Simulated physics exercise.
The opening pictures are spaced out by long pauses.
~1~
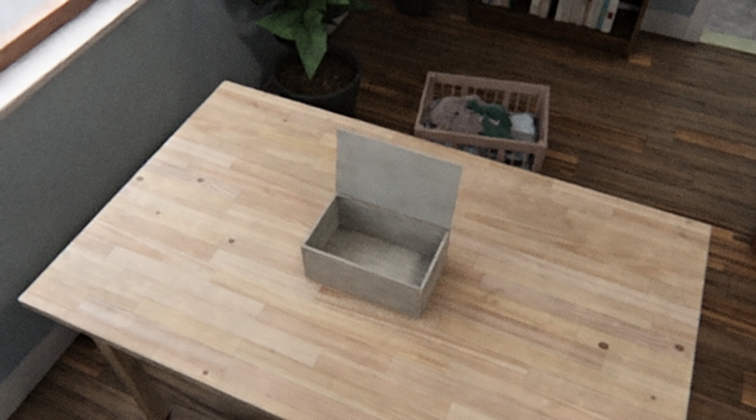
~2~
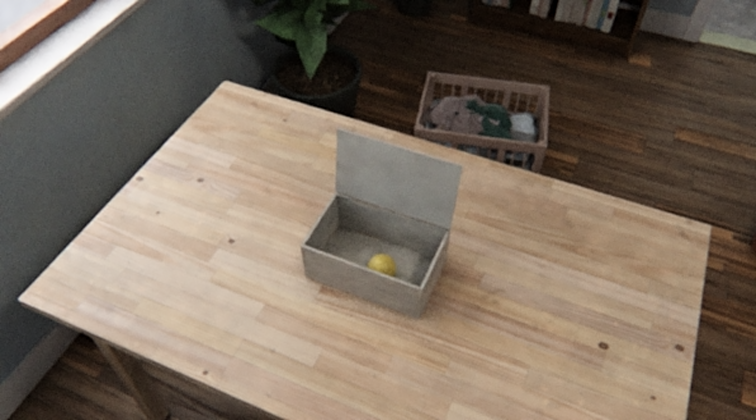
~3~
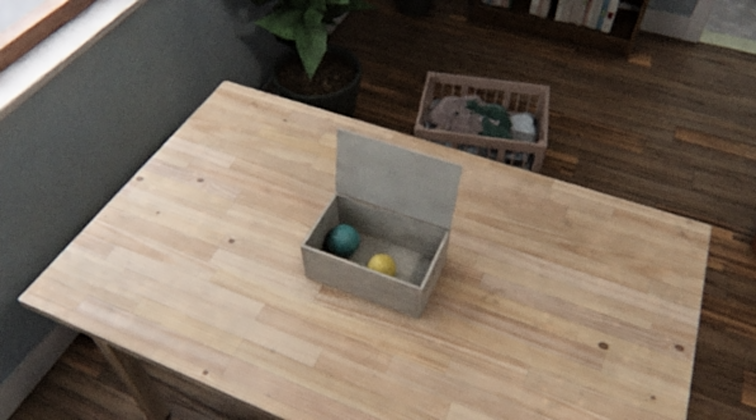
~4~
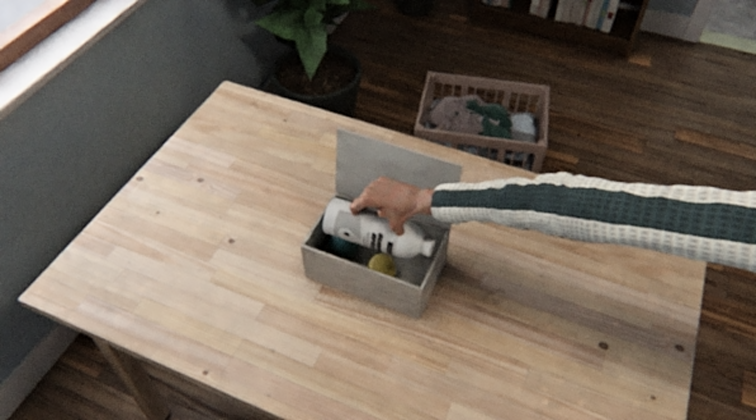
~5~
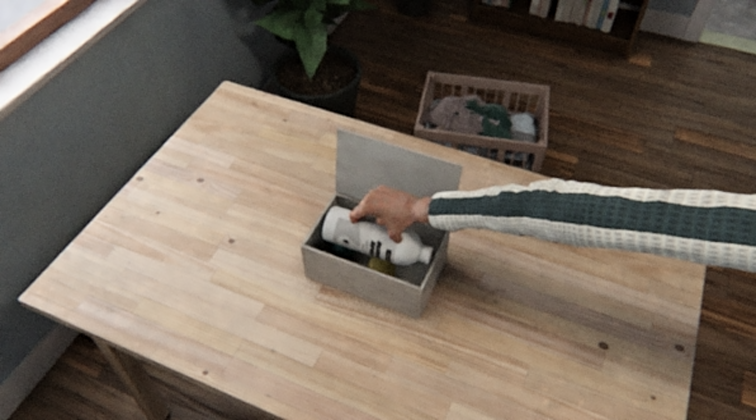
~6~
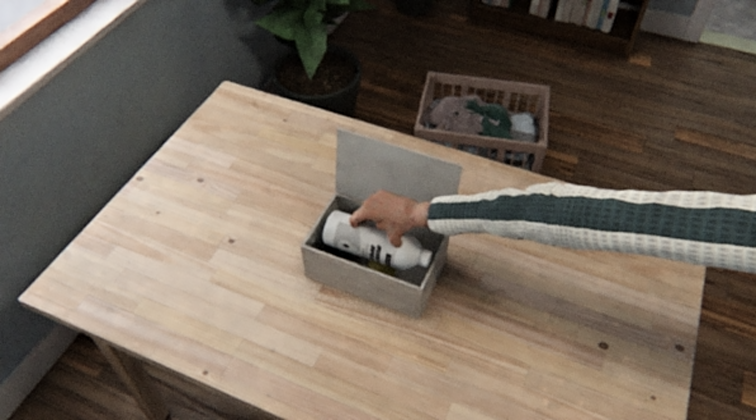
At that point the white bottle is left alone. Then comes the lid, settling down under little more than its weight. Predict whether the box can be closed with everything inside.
The box can be closed.
Then, 0.90 s on from there, lid starting down; white bottle shifted about its own width near (376, 274); yellow lemon shifted about its own width; turquoise ball shifted a little.
Then, 1.70 s on from there, lid 47° above the rim; white bottle shifted about its own width near (375, 272); yellow lemon shifted about its own width; turquoise ball shifted a little.
In the end, lid shut; moved from the start, yellow lemon and white bottle; turquoise ball unmoved. At the end, from the last picture's camera, white bottle near (375, 272).
